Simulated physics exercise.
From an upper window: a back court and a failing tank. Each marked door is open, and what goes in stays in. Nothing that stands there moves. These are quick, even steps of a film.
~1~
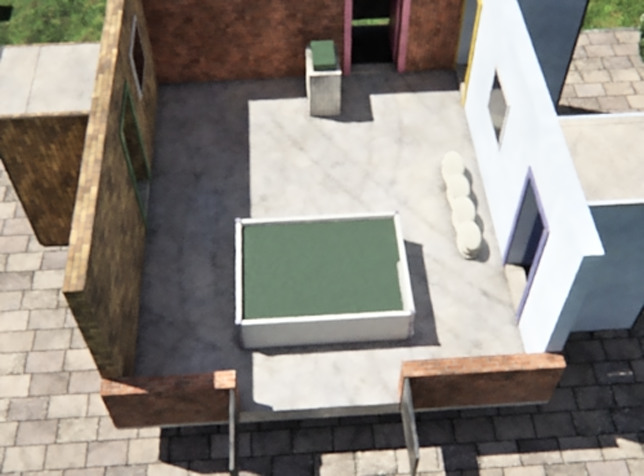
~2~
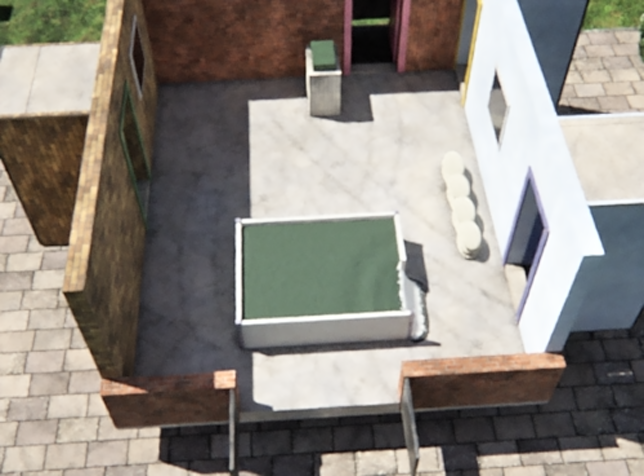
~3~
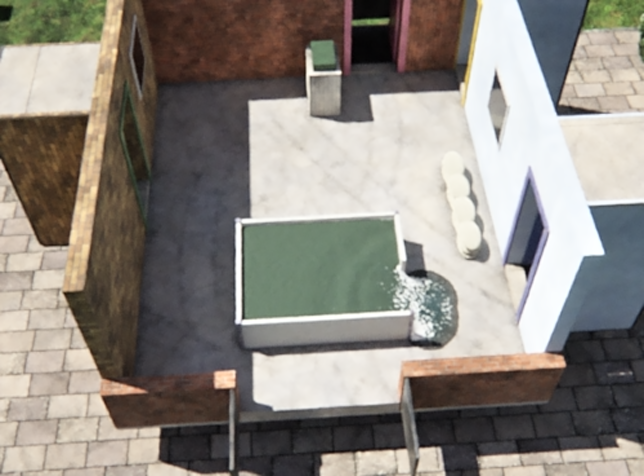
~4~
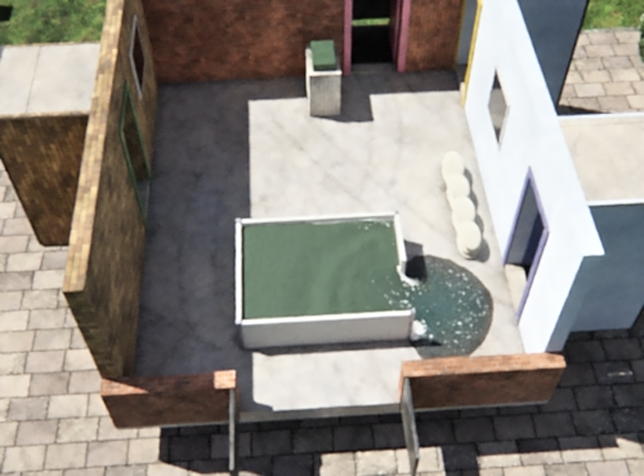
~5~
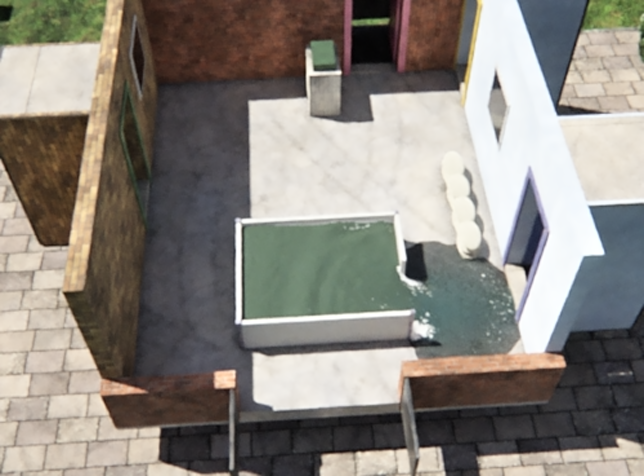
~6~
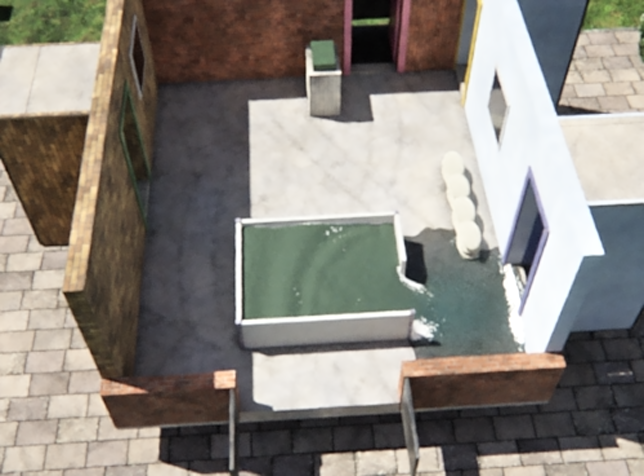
A white-walled tank of green water stands in a roofless back court seen from high above, as from an upper window, the view fixed. Brown walls rise at left and back, a pale wall with a purple-framed doorway at right, near a row of cream round shapes. The tank's right side breaks open and water pours out, foaming, spreading in a dark, widening pool to the right wall and doorway while ripples cross the tank.
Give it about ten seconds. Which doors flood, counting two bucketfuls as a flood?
The yellow door holds within the limit; the pink door floods; the green door holds within the limit; the blue door floods.
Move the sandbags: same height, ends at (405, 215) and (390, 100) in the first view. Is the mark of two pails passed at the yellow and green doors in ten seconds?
Then: The yellow one stays under; the green one holds.
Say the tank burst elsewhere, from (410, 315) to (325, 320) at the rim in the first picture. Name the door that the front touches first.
It is the blue door.
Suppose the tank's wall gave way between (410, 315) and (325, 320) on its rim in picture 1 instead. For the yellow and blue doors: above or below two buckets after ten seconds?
Then: Yellow door takes less, blue door keeps below it.
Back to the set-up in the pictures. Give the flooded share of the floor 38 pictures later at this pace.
About 55 per cent.
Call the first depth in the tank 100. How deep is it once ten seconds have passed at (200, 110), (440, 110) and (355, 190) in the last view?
Roughly 6, 6 and 2 per cent, in turn.
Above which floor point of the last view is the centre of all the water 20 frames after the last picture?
At about (380, 289).
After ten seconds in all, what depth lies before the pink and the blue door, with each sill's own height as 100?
Near 240 and 100 in a hundred.
A moment on, water covers 15 % of the floor; the yellow door not reached, the pink door not reached, the green door not reached, the blue door over two buckets in.
Next, water covers 15 % of the floor; the yellow door not reached, the pink door not reached, the green door not reached, the blue door far over two buckets in.
Then, water covers 30 % of the floor; the yellow door wet at the sill, nothing in, the pink door not reached, the green door not reached, the blue door far over two buckets in.
Later, water covers 55 % of the floor; the yellow door wet at the sill, nothing in, the pink door under two buckets in, the green door not reached, the blue door far over two buckets in.
In the end, water covers 85 % of the floor; the yellow door wet at the sill, nothing in, the pink door over two buckets in, the green door wet at the sill, nothing in, the blue door far over two buckets in.
